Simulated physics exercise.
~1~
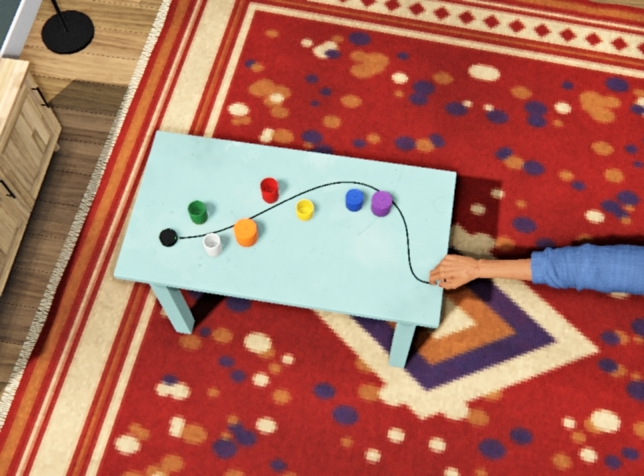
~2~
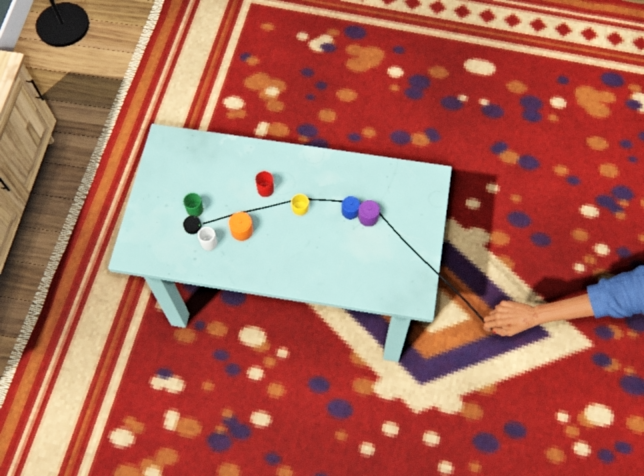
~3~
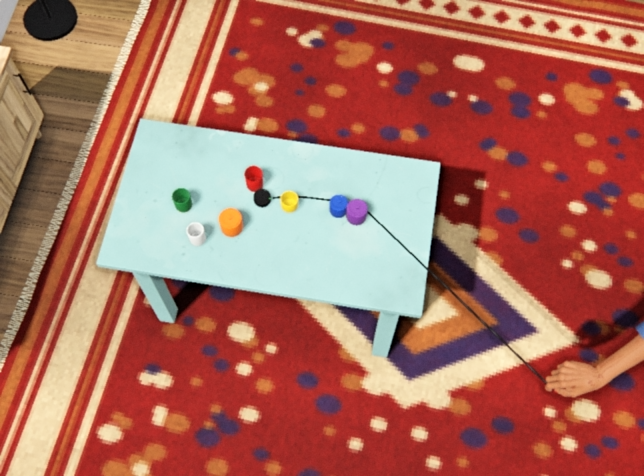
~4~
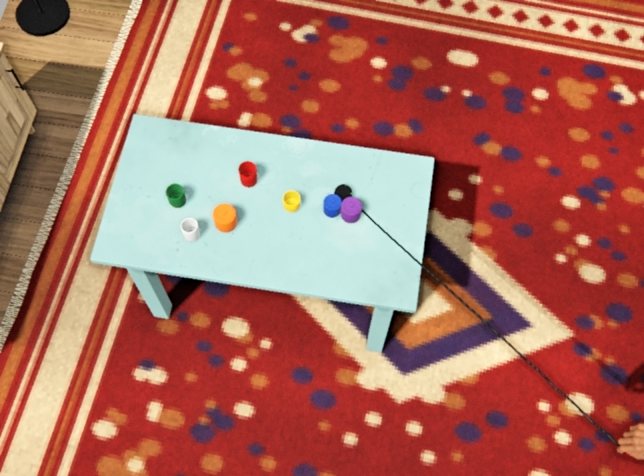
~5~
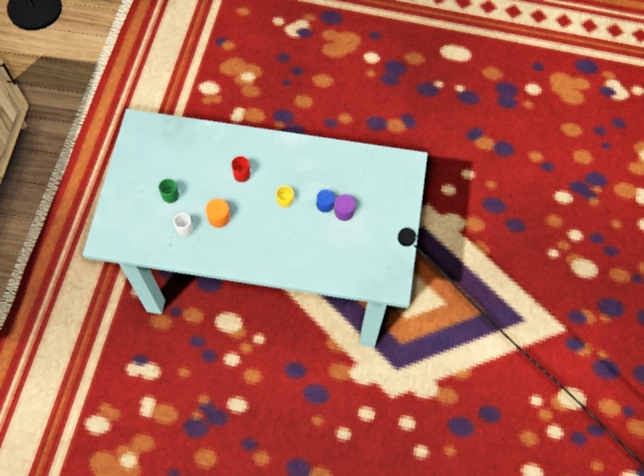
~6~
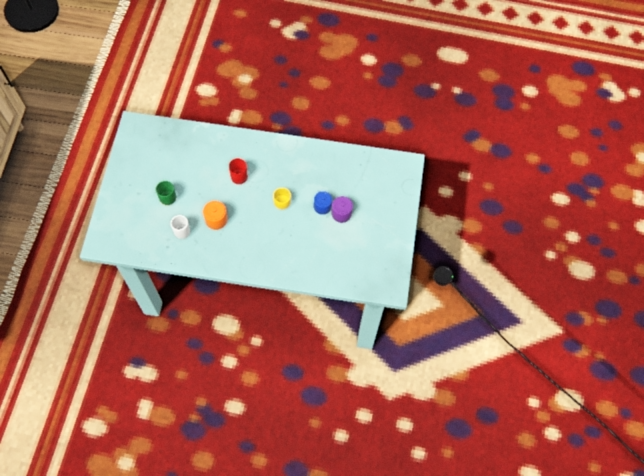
The black disc slides right among small containers, pulled by a hand, and leaves the table.
